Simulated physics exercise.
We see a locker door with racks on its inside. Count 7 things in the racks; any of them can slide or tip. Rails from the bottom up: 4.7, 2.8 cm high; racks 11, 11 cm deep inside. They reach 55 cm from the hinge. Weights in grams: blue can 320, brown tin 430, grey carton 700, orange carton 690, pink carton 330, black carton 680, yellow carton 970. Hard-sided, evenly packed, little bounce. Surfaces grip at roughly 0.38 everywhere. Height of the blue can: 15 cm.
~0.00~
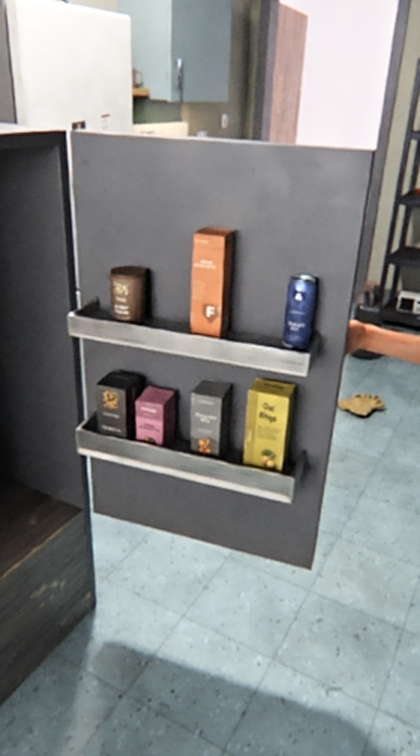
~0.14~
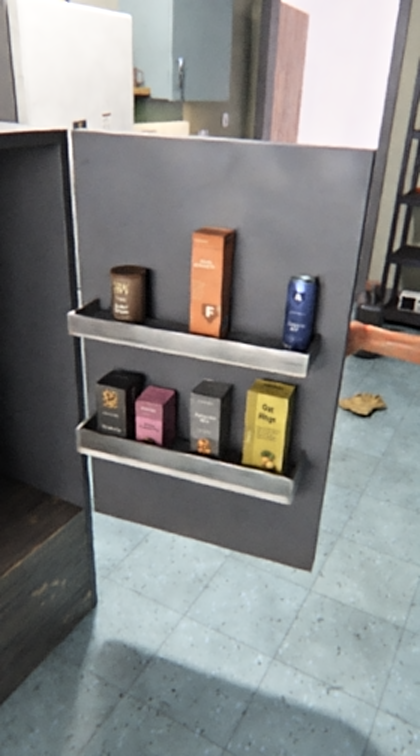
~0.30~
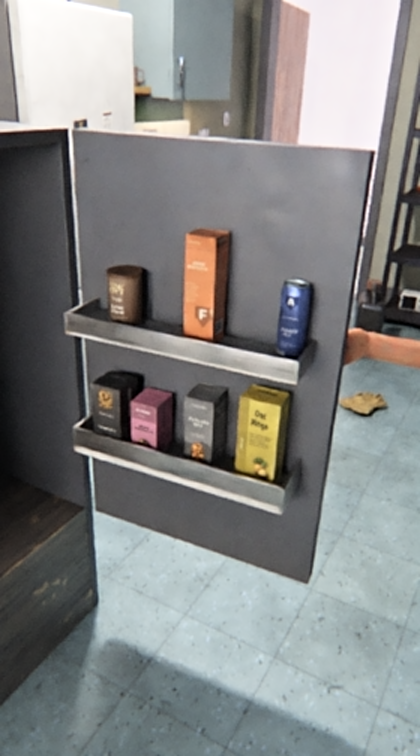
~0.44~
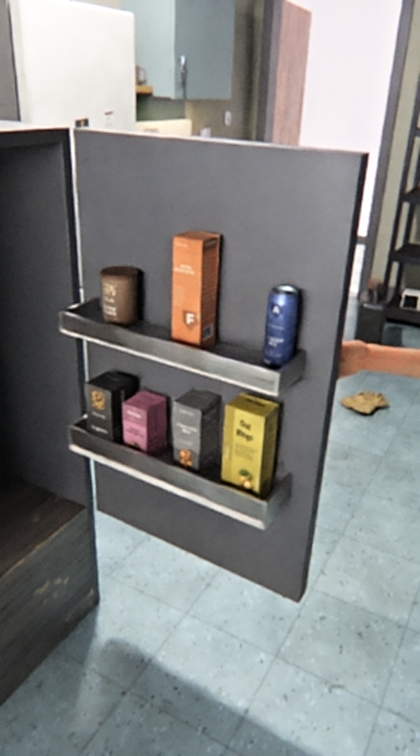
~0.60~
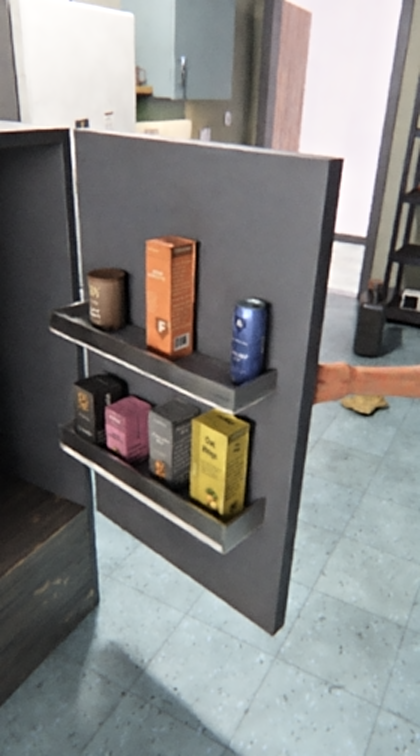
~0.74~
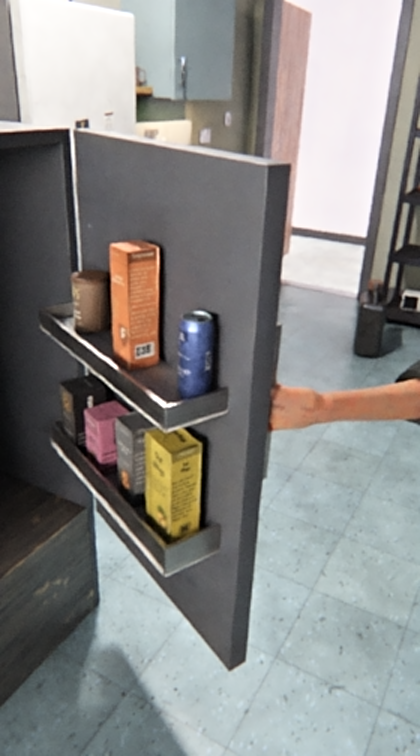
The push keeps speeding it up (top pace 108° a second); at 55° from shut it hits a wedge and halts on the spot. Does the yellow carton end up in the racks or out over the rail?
The yellow carton comes out.
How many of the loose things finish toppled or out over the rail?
That comes to 3.
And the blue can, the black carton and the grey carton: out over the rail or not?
The blue can finishes out over the rail; the black carton is still in the racks; the grey carton ends in the racks.
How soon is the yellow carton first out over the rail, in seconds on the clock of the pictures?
At about 1.3 s.
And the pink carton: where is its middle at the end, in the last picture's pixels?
At about (82, 441).
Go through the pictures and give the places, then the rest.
Door 100° open; yellow carton (268, 432); blue can (299, 315), in the first picture.
Door 99° open; grey carton (210, 424); orange carton (211, 286), in the second picture.
Door 95° open; pink carton (152, 424); black carton (116, 413), in the third picture.
Door 88° open; blue can (281, 329); brown tin (120, 298), in the fourth picture.
Door 77° open; grey carton (173, 447); orange carton (170, 300), in the fifth picture.
Door 65° open; yellow carton (173, 487); pink carton (108, 438), in the sixth picture.
After 1.04 s, door 55° open; yellow carton 36° off upright near (96, 504); blue can 60° off upright; orange carton 23° off upright.
After 1.34 s, door 55° open; blue can, orange carton and yellow carton now out over the rail; grey carton moved 2 cm; pink carton moved 2 cm.
After 1.54 s, door 55° open; grey carton moved 2 cm; pink carton moved 2 cm.
In the end (1.9 s), out over the rail, blue can, orange carton and yellow carton; the other 4 under 5 cm from the start.
